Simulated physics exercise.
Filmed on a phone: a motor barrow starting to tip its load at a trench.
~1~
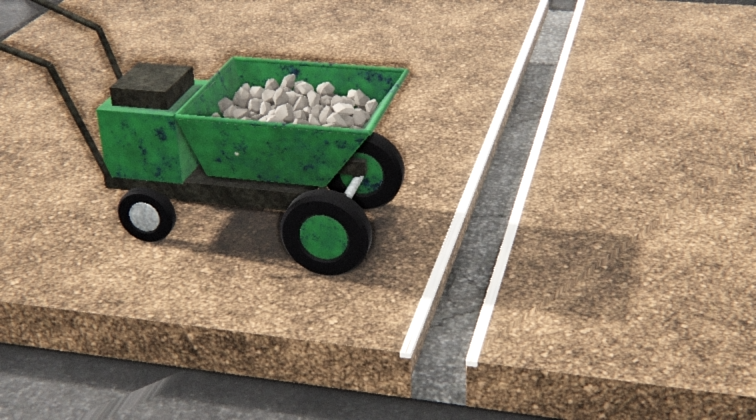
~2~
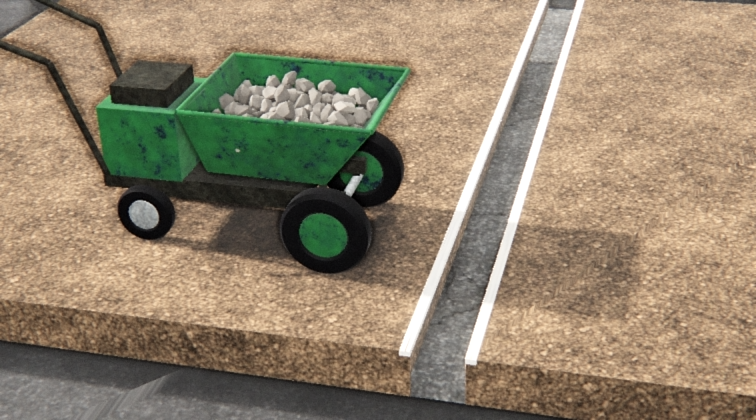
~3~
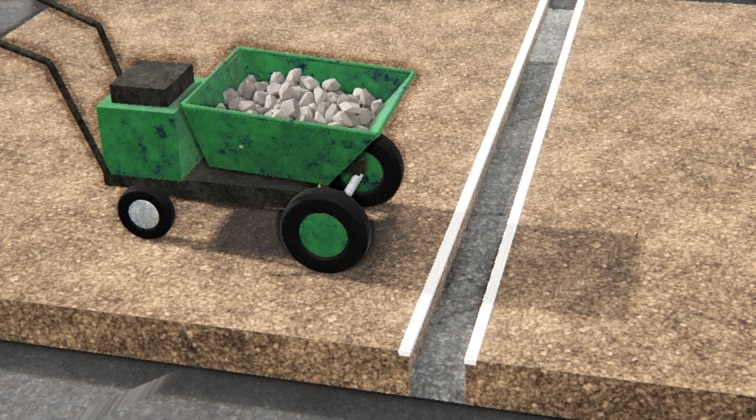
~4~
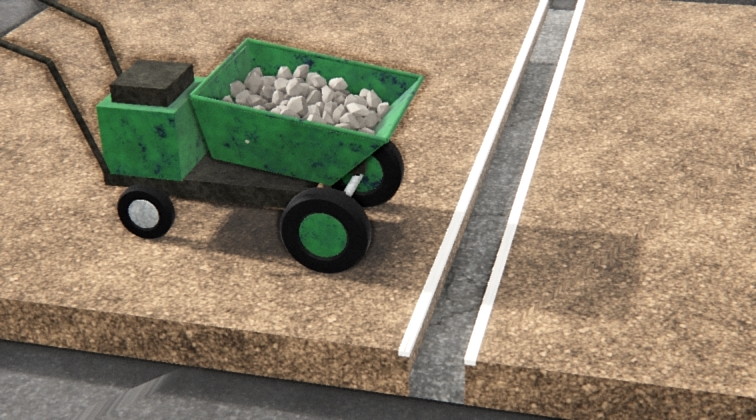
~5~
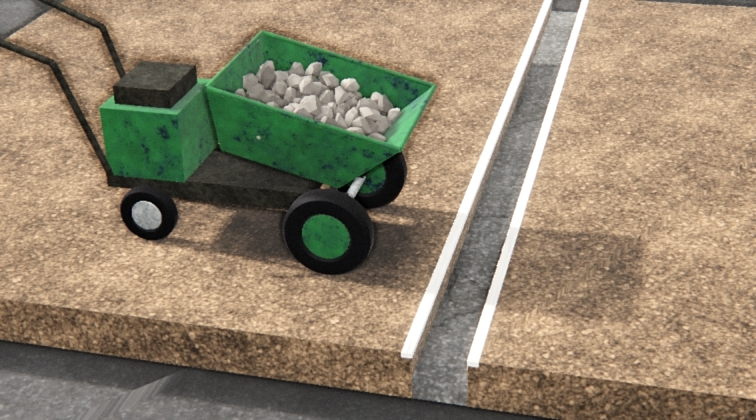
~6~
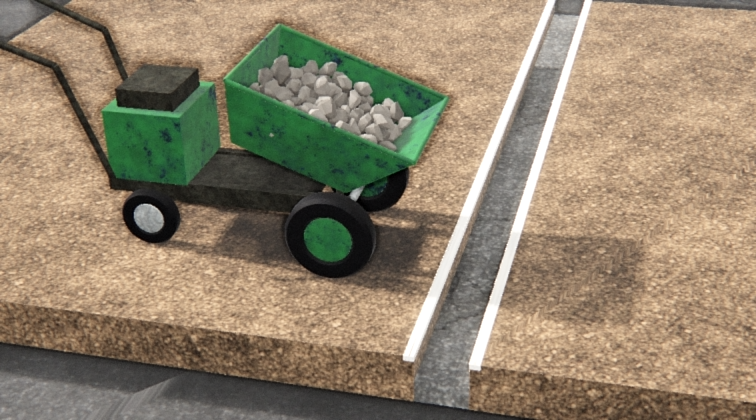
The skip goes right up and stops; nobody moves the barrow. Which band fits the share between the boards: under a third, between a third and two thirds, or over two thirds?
In the trench: Between a third and two thirds.
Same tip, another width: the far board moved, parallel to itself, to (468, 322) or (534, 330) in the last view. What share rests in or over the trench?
Near 30 % and 90 %.
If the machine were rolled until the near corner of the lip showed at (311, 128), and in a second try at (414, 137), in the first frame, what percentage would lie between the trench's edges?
In turn 50 and 0 in a hundred.
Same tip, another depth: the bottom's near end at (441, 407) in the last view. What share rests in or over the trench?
Some 70 per cent.
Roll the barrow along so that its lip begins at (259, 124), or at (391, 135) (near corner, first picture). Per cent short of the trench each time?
About 60 and 0 per cent.
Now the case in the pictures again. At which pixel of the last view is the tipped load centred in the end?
Close to (498, 249).
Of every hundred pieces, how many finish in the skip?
Close to 15 per cent.
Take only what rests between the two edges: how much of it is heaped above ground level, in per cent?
Near 35 %.
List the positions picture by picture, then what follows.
Lip of the skip at (369, 133), level; top of the load at (283, 111), broken stones; first edge of the trench at (421, 313); far edge at (484, 321), the trench under half as wide as the skip, and about half as deep as wide, in the first picture.
Lip of the skip at (371, 132), tipped barely; top of the load at (284, 108), in the second picture.
Lip of the skip at (377, 135), tipped barely; top of the load at (289, 106), in the third picture.
Lip of the skip at (386, 141), tipped a little; top of the load at (278, 100), in the fourth picture.
Lip of the skip at (400, 150), tipped a little; top of the load at (272, 100), in the fifth picture.
Lip of the skip at (413, 163), tipped clearly; top of the load at (294, 86); first edge of the trench at (424, 316); far edge at (487, 324), in the sixth picture.
Soon, skip tipped steeply; all in the skip.
A while on, skip tipped steeply; nearly all in the skip; a small part in or heaped over the trench; a stray few beyond it; a stray few falling.
Towards the end, skip tipped right over; about a quarter in the skip; about half in or heaped over the trench; about a third beyond it.
Finally, skip tipped right over; a small part in the skip; about half in or heaped over the trench; about a third beyond it.
